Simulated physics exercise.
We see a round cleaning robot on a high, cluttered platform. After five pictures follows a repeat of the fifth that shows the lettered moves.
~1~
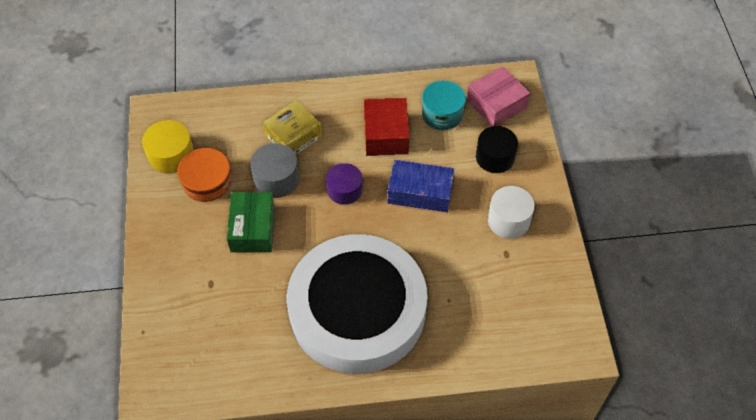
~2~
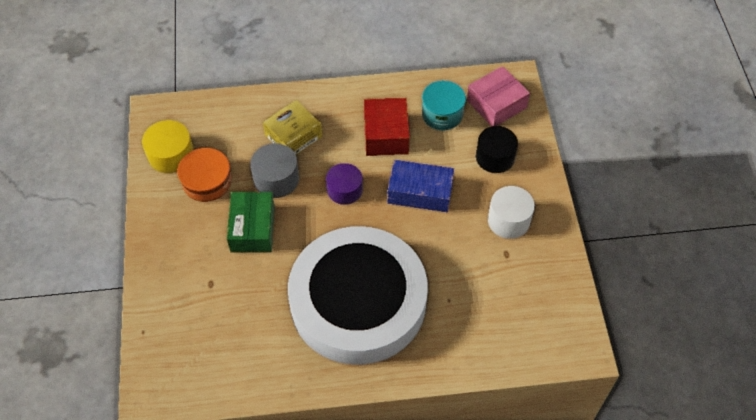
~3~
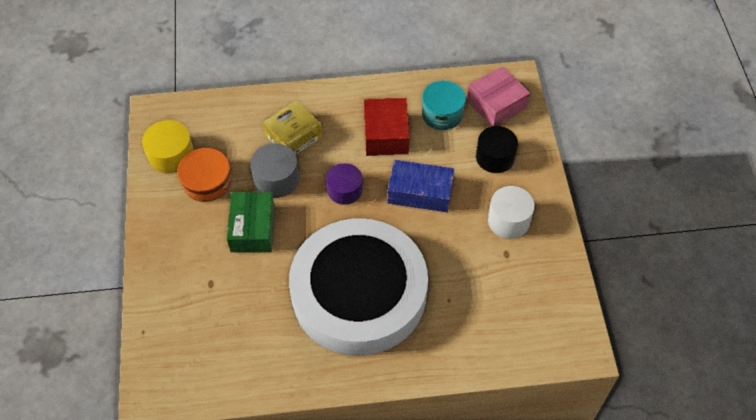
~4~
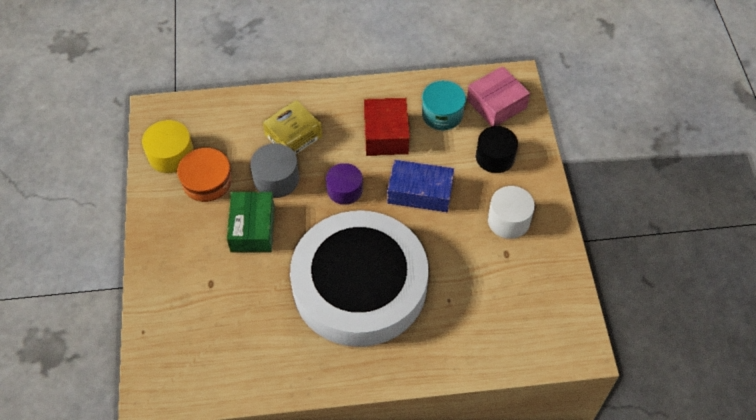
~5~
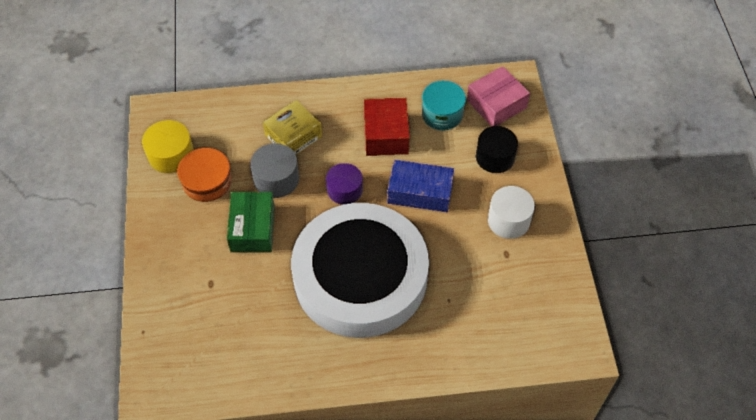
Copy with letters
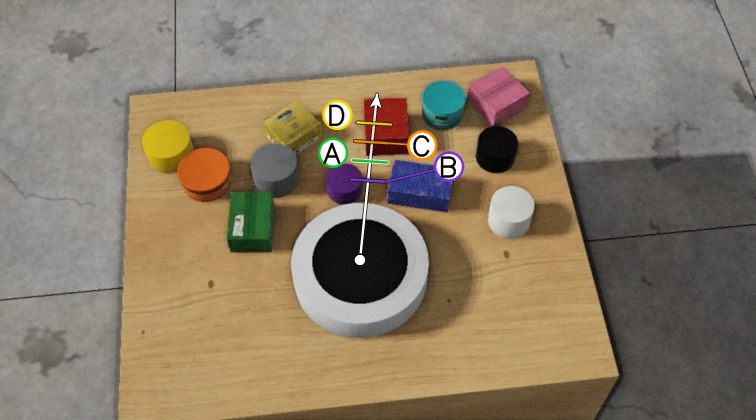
On a wooden platform above a grey concrete floor, a round white robot with a black top moves slowly a short way up the view toward the scattered colourful boxes and canisters, which all stay still.
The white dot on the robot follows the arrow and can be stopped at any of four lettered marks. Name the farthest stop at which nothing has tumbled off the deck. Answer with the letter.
At D, and not beyond.
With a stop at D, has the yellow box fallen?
No.
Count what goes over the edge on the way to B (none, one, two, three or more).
By then, none.
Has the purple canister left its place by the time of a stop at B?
Yes.
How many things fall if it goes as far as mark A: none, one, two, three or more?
By then, none.
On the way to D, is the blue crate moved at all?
By then, yes.
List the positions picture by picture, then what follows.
Red crate (386, 127); turquoise pail (443, 105); blue crate (421, 186), in the first frame.
Robot (358, 294); grey canister (275, 170), in the second frame.
Robot (359, 285); pink parcel (498, 97), in the third frame.
Robot (360, 277); black canister (497, 149), in the fourth frame.
Robot (360, 269); yellow box (293, 130); orange pail (205, 175); white canister (510, 213), in the fifth frame.
On the copy, A at (370, 162); B at (368, 180); C at (372, 142); D at (374, 124); the arrow from (360, 260) to (377, 94); the white dot at (360, 260).
On D. First, robot (365, 216); purple canister (340, 155); blue crate (429, 173).
Then, robot (371, 167); red crate (394, 101); purple canister (335, 114).
Finally, robot (374, 134); red crate (398, 71); purple canister (326, 90); nothing has fallen.
By contrast, A is safe but short; B is safe but short; C is safe but short.
